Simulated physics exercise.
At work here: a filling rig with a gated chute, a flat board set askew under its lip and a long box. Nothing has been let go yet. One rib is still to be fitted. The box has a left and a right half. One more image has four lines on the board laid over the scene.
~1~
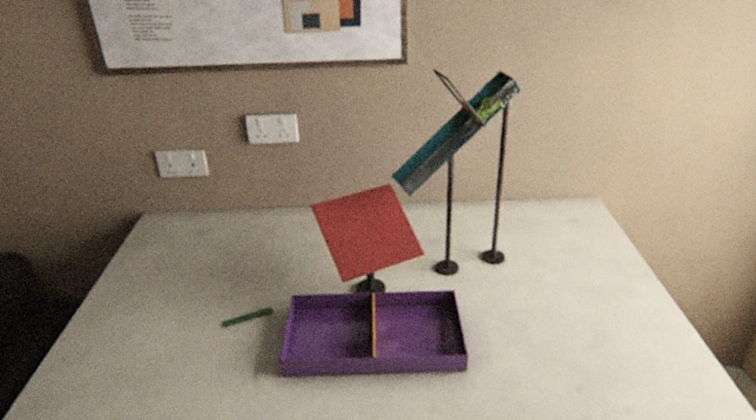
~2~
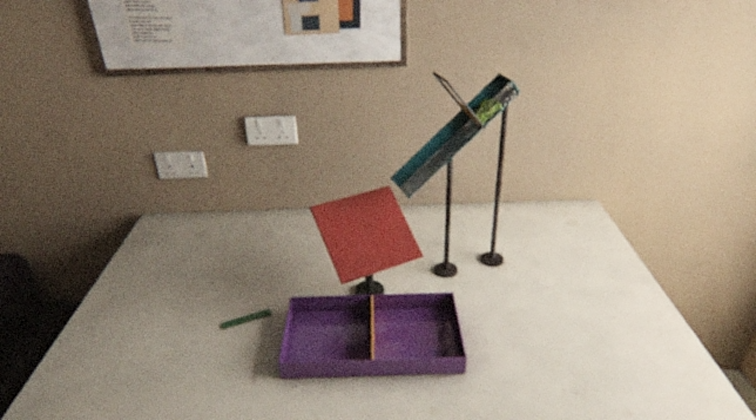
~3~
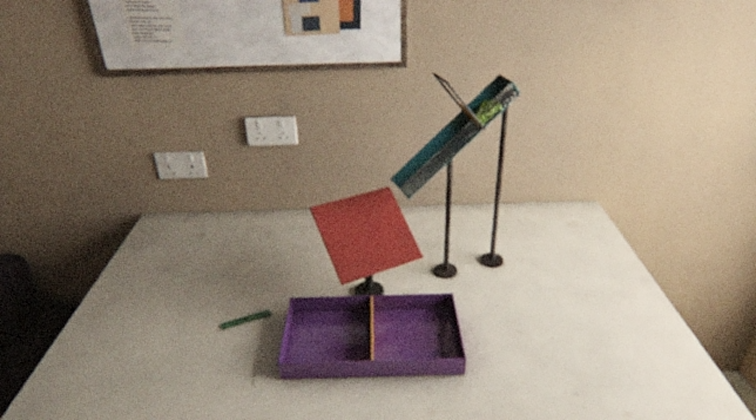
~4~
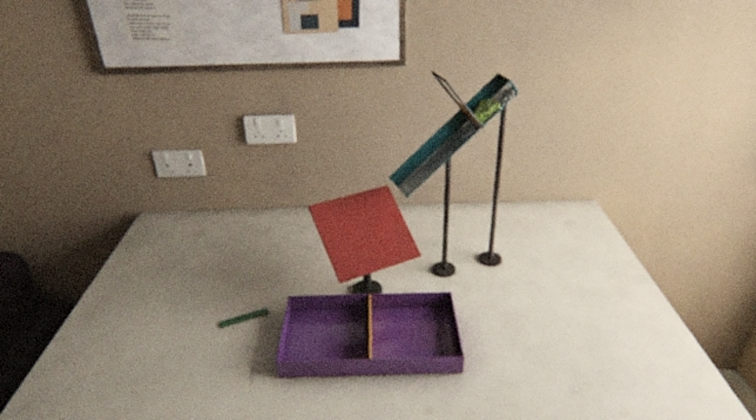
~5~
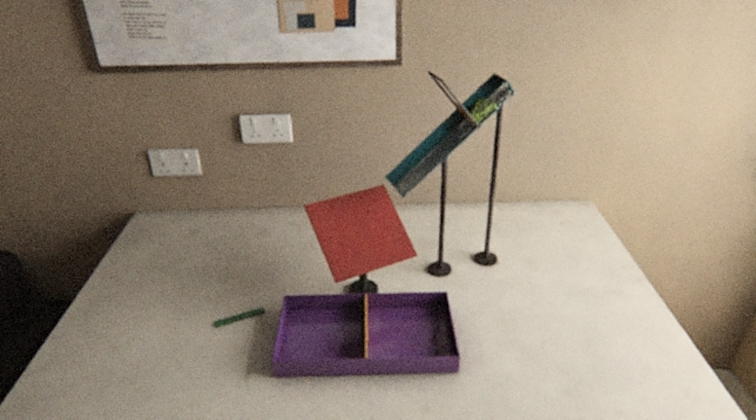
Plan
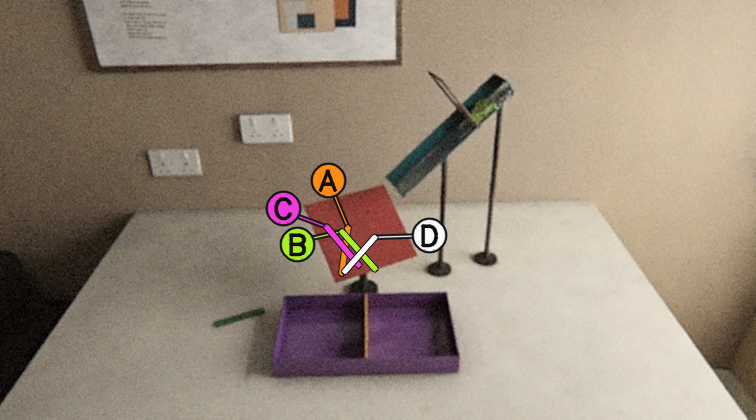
Nothing really moved apart from a slight shift of the whole view; a blue-green chute holding something green stayed tilted on two stands above a slanted red board and a divided purple box.
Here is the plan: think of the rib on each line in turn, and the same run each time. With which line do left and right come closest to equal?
Line A.
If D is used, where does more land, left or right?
The left half.
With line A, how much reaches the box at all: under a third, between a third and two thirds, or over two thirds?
It is over two thirds.
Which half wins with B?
More lands on the right.
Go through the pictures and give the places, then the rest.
Load behind the gate near (484, 109), dried peas; lip of the chute near (405, 192), sloping fairly steeply, in the first frame.
Middle of the board near (367, 232), tilted fairly steeply; middle of its low edge near (384, 270); of its high edge near (351, 196), in the second frame.
Front corners of the box near (278, 363) and (466, 358); front end of its middle wall near (372, 361); gate still shut near (466, 110), in the third frame.
Middle of the load near (482, 111); lip near (403, 193), in the fourth frame.
Middle of the load near (478, 111); lip near (399, 193), in the fifth frame.
On the marked copy, line A from (347, 227) to (341, 273); line B from (341, 231) to (375, 268); line C from (326, 227) to (358, 265); line D from (374, 237) to (344, 271).
Choosing A, of what is caught, close to two thirds in the left half, close to a third in the right.
Choosing B, of what is caught, only a few in the left half, all but a few in the right.
Choosing C, of what is caught, only a few in the left half, all but a few in the right.
Choosing D, of what is caught, the bulk in the left half, a small share in the right.
